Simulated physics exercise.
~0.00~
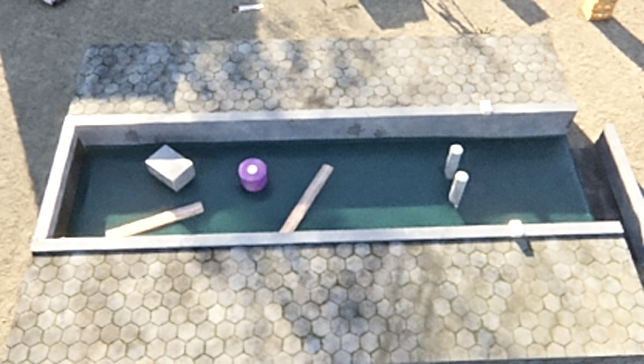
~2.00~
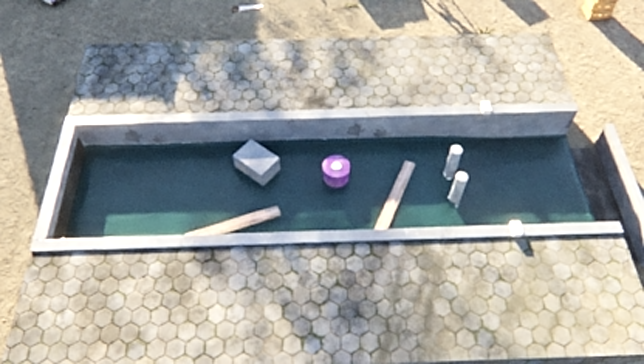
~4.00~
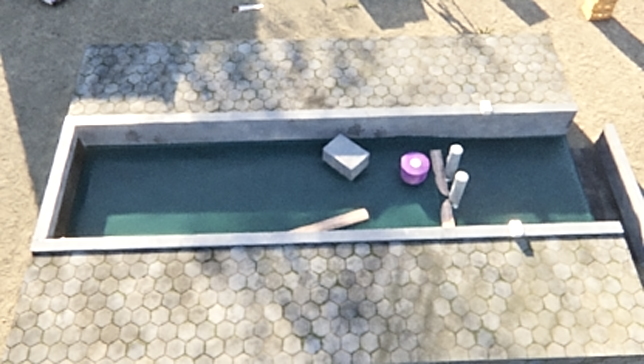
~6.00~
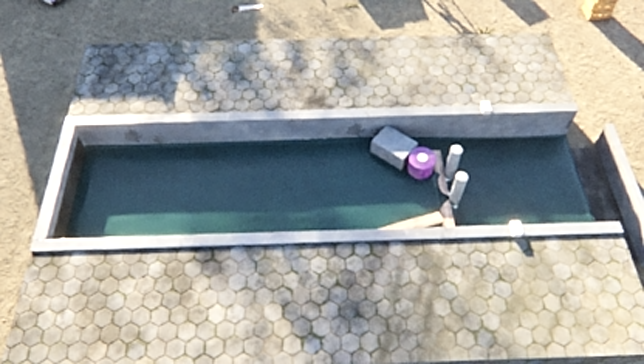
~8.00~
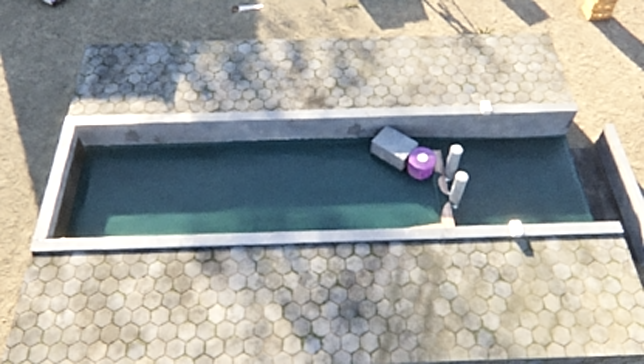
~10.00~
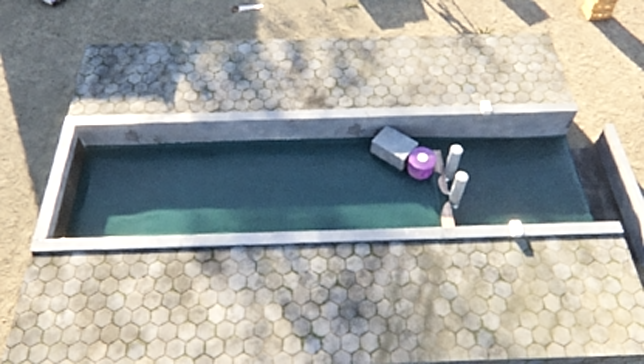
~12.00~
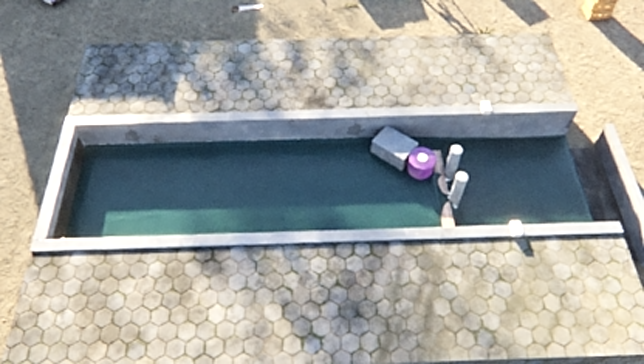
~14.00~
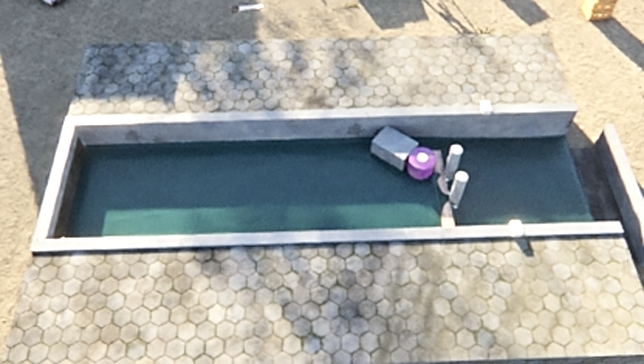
Purple tub, pale crate and two planks drifting right along a water channel, bunching against two posts and mostly staying jammed there.
